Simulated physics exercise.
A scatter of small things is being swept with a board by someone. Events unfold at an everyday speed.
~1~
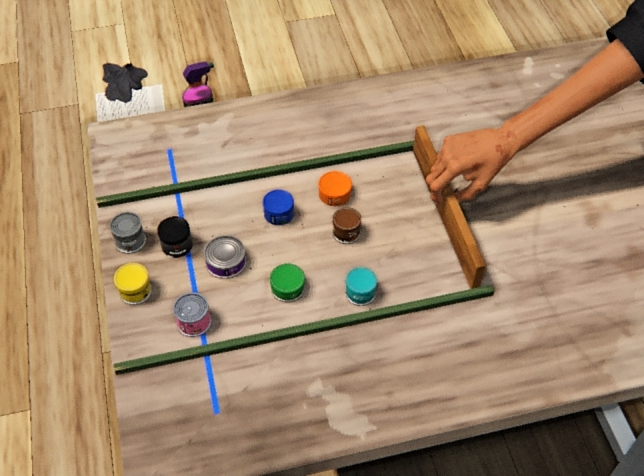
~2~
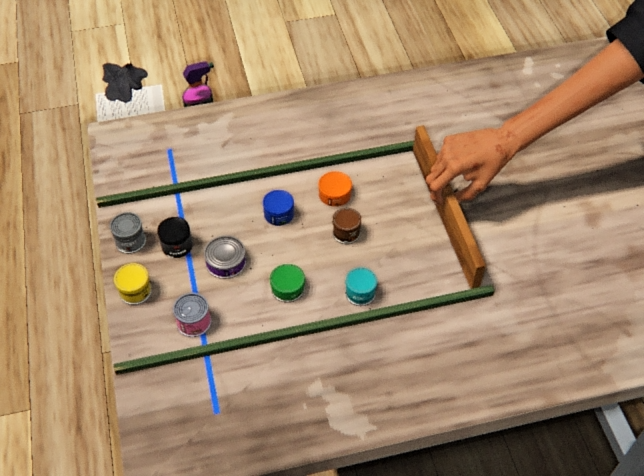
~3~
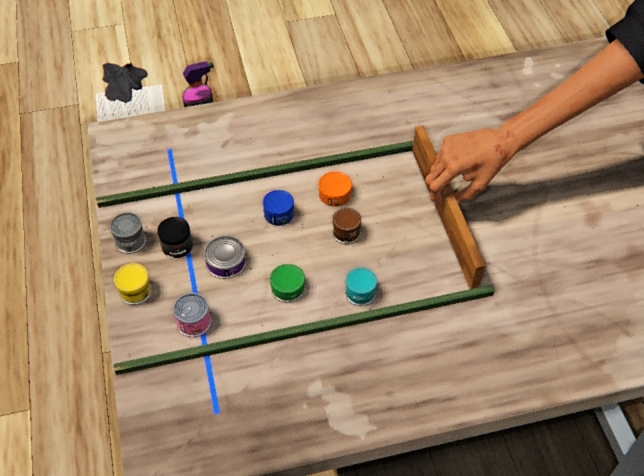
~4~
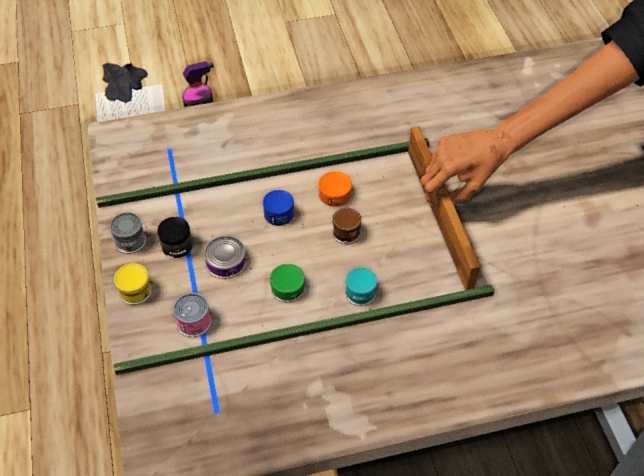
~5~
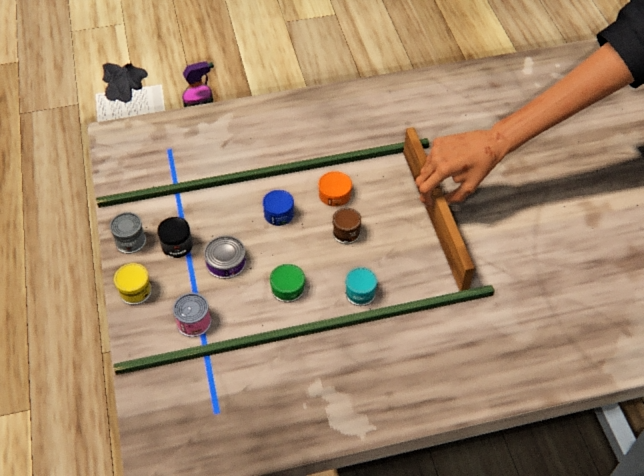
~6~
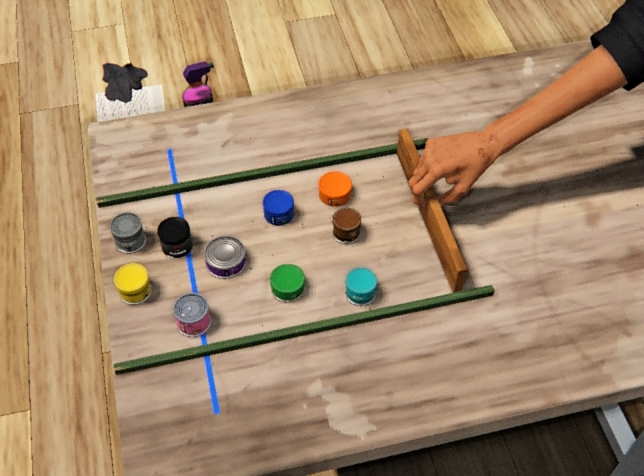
On a wooden table, a hand held a board upright at the right of some scattered little pots, kept still at first, then slid it slightly left between two green strips while the pots stayed put.
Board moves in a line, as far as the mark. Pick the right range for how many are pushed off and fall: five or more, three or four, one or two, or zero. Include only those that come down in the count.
The right range is zero.
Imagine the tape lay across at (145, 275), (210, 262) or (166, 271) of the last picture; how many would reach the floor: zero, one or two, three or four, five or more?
For each place: 5 or more; not one; one or two.
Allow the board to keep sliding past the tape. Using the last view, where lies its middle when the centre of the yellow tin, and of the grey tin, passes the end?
The middle sits near (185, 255) for the first and near (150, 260) for the other.
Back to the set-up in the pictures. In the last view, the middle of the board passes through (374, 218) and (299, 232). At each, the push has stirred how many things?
That gives 0 for the first and 5 for the second.
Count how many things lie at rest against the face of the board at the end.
Number: 5.
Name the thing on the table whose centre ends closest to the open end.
That's the yellow tin.
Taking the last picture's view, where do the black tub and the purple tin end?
(141, 251), and the other (146, 283).
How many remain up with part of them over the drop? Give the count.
I make it 1.
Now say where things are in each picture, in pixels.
The first frame shows yellow tin (133, 284); grey tin (128, 233); black tub (175, 238); board (446, 204); tape (190, 266).
The second frame shows grey tin (128, 233); brown pot (347, 226).
The third frame shows black tub (175, 238); turquoise tin (361, 287).
The fourth frame shows yellow tin (134, 284); green tin (288, 283).
The fifth frame shows grey tin (128, 233); pink tin (192, 315).
The sixth frame shows yellow tin (134, 284); grey tin (128, 233); black tub (175, 238); board (429, 207); tape (190, 266).
Soon after, none off yet; yellow tin at rest near (134, 284); grey tin at rest near (128, 233); black tub at rest near (175, 238).
At rest, the number that fall off is zero.
